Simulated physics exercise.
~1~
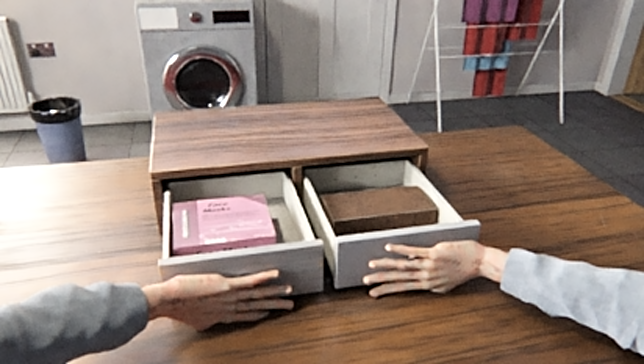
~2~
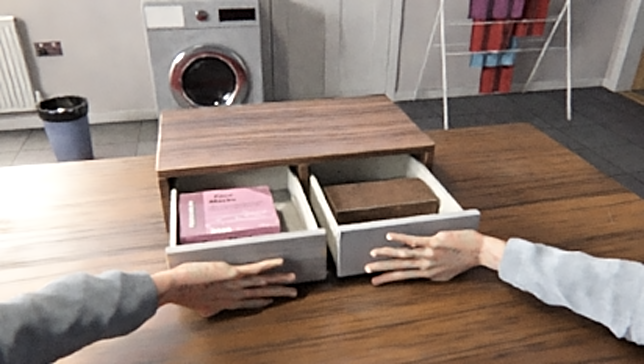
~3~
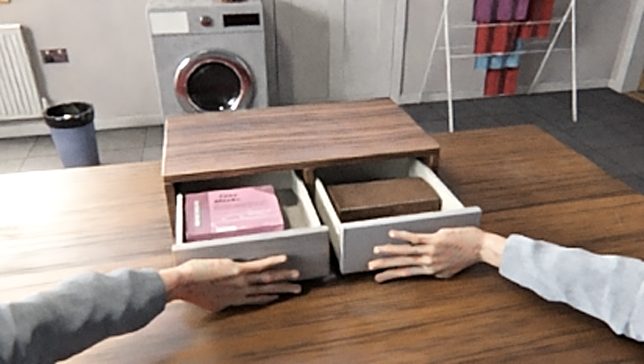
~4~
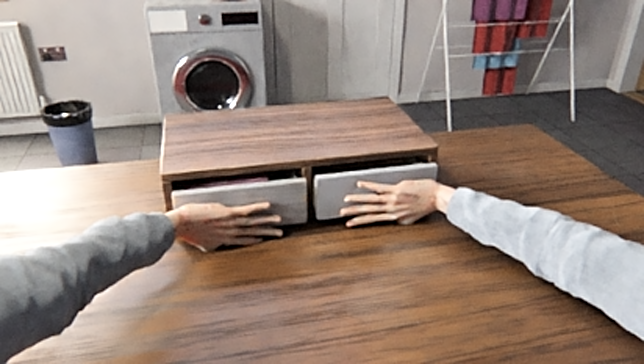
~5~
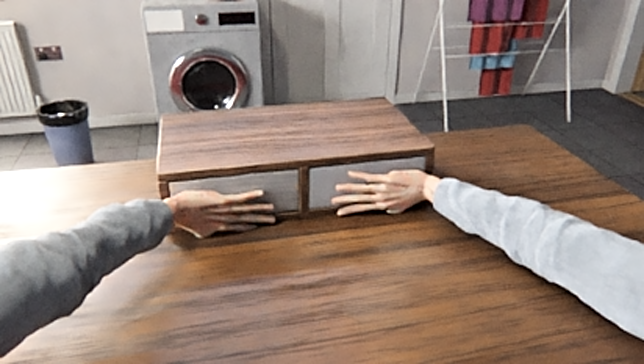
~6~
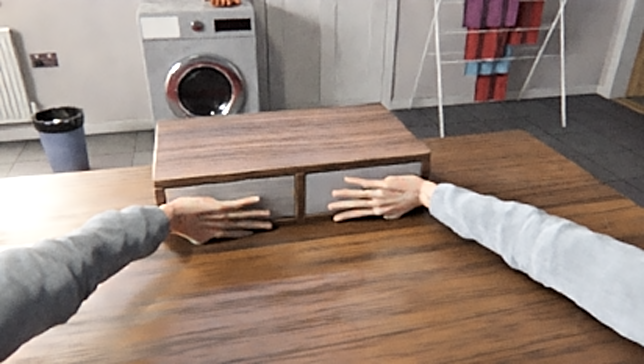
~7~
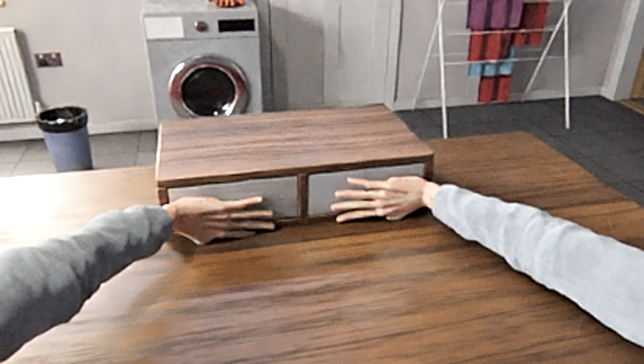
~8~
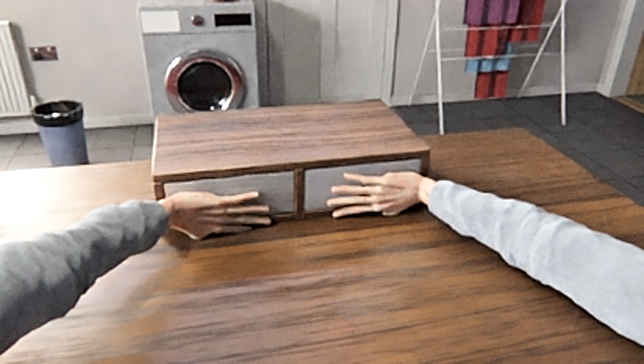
Two hands push both open drawers, holding a pink box and brown block, fully shut.
